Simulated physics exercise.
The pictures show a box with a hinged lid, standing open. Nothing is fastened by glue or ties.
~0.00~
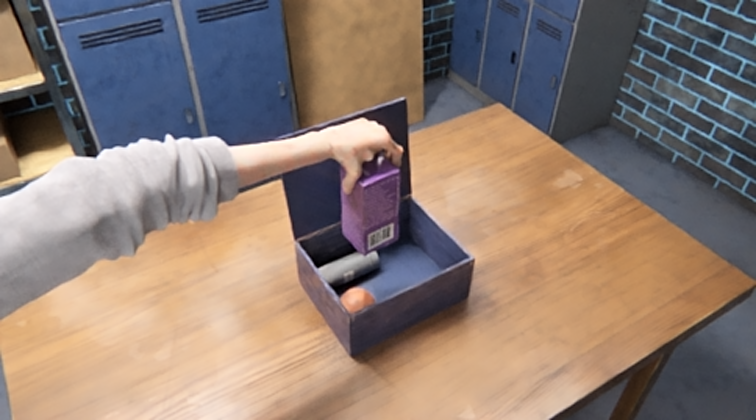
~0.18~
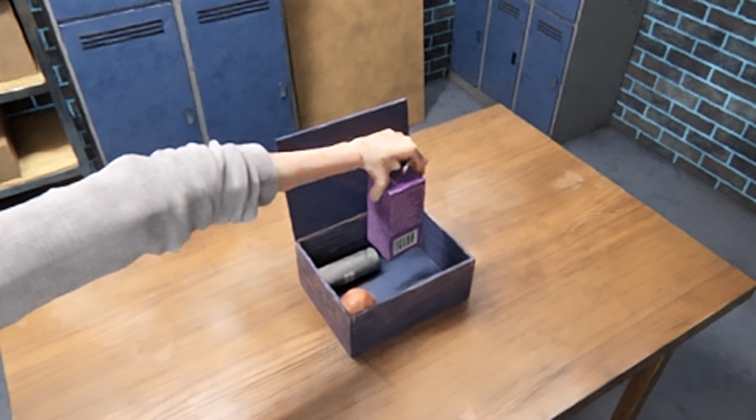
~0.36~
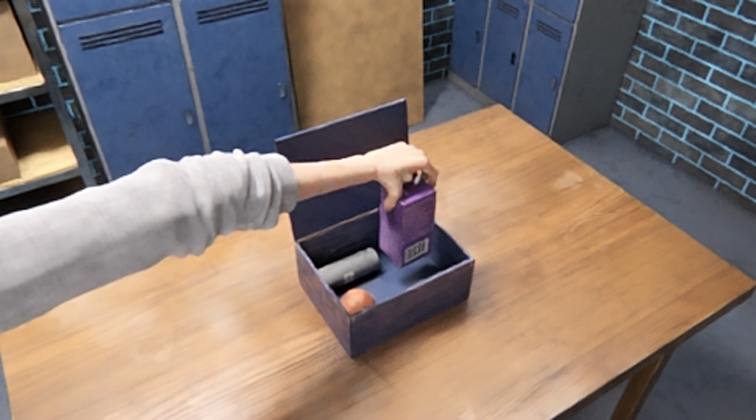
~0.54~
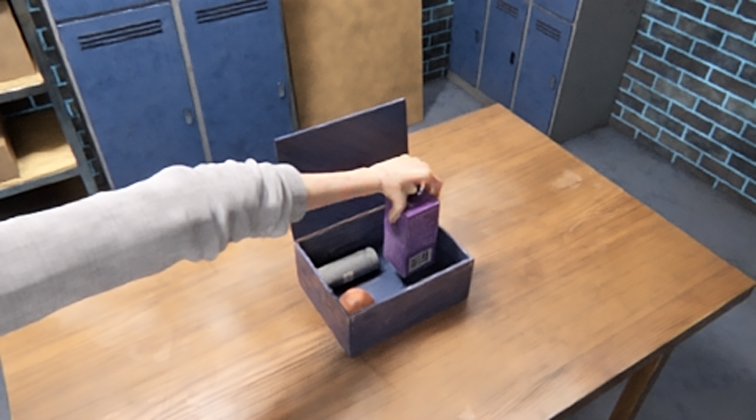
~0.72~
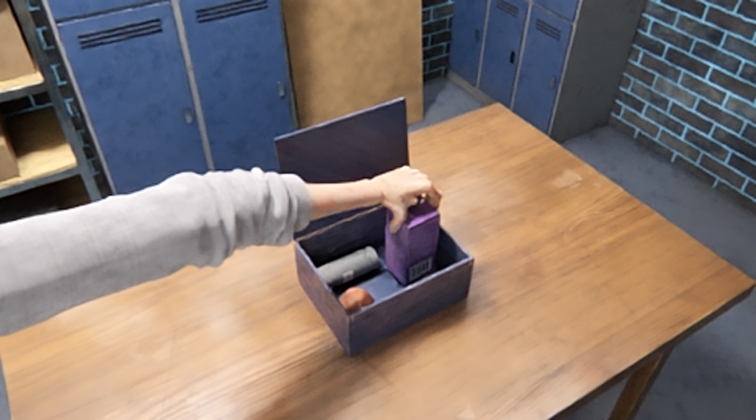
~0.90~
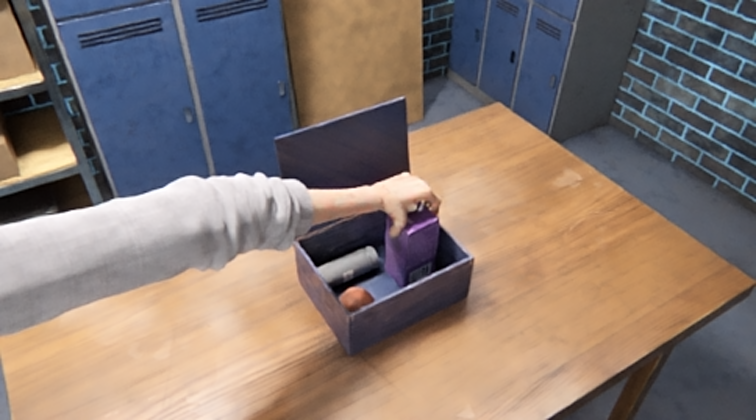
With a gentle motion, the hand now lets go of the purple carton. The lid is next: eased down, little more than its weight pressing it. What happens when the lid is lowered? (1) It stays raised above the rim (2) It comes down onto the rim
The answer is 1.
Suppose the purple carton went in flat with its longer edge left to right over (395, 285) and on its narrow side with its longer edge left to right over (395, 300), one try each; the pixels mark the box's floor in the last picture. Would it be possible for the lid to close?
The first attempt leaves the lid fully closed, while the second leaves it partly open.
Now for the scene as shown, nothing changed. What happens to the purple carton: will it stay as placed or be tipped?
In the end, it keeps its orientation.
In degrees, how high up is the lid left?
Some 35 degrees above the rim, more or less.
Around 2.10 s, lid starting down.
Around 2.50 s, lid 57° above the rim.
Around 2.70 s, lid 39° above the rim.
Finally (5.5 s), lid 37° above the rim; all 3 still in place. Final places as the last picture's camera would see them, purple carton near (412, 246).
